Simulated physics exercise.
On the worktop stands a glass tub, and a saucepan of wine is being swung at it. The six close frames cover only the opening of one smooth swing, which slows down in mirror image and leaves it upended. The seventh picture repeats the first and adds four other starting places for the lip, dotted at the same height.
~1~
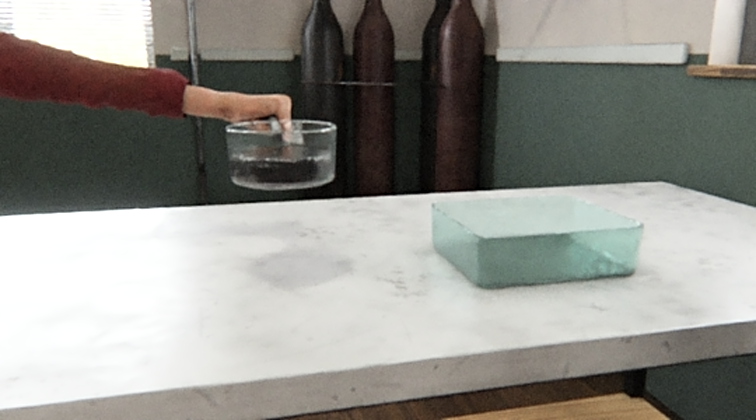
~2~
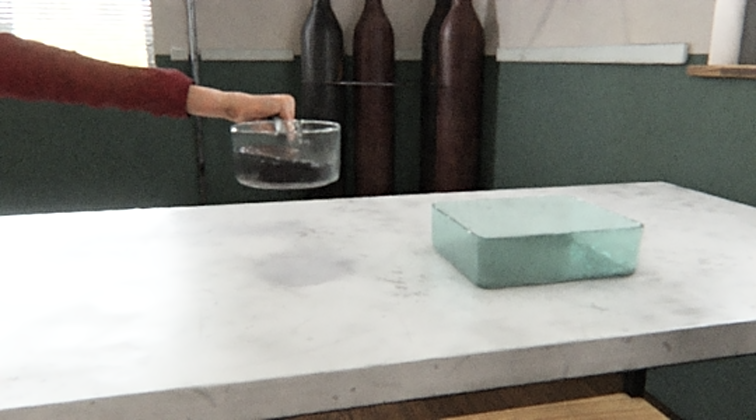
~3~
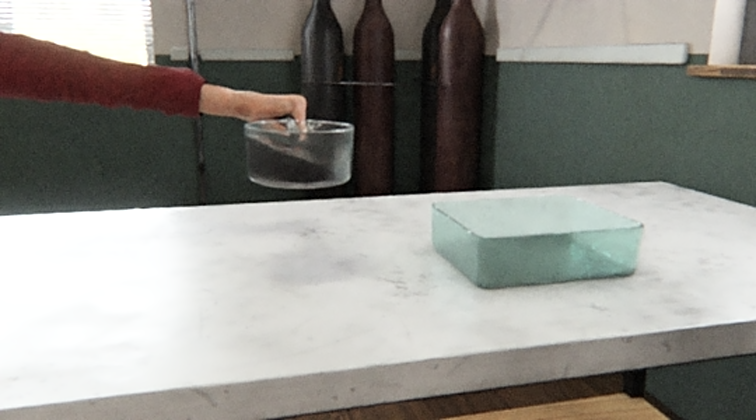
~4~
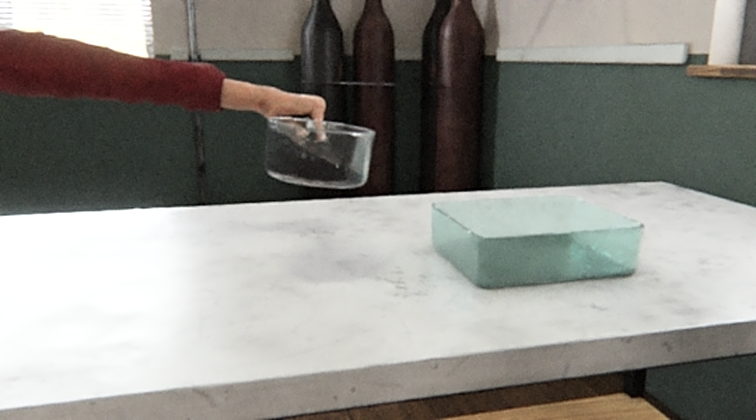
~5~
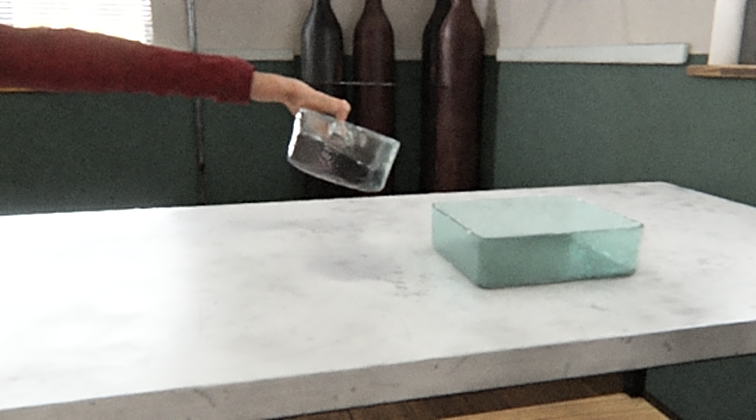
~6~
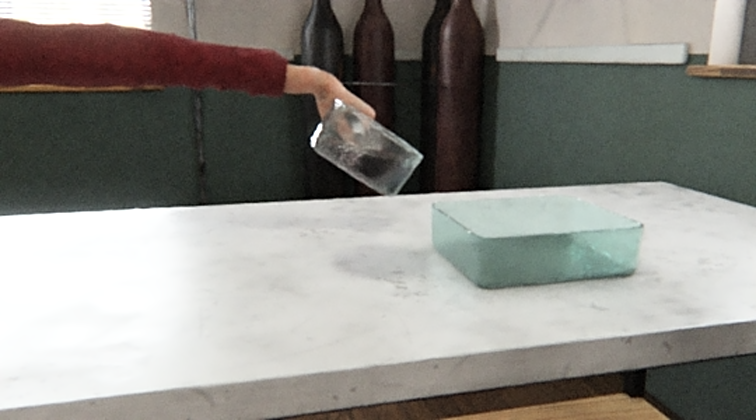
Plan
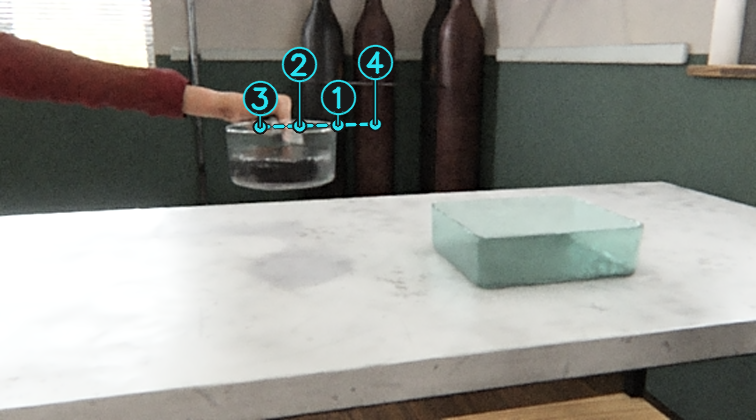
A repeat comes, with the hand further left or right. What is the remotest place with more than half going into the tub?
Use dot 2.
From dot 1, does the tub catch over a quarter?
Yes, clearly.
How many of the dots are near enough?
Three.
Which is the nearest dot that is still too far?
3.
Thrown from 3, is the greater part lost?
Yes.
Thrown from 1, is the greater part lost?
No, that is safe.
On the marked copy, 1 at (338, 125); 2 at (299, 126); 3 at (260, 126); 4 at (375, 124).
For dot 1, about 74 % lands in the tub, 8 % falls short and 19 % goes beside or beyond.
For dot 2, about 64 % lands in the tub, 25 % falls short and 10 % goes beside or beyond.
For dot 3, about 29 % lands in the tub, 65 % falls short and 7 % goes beside or beyond.
For dot 4, about 81 % lands in the tub, 6 % falls short and 14 % goes beside or beyond.
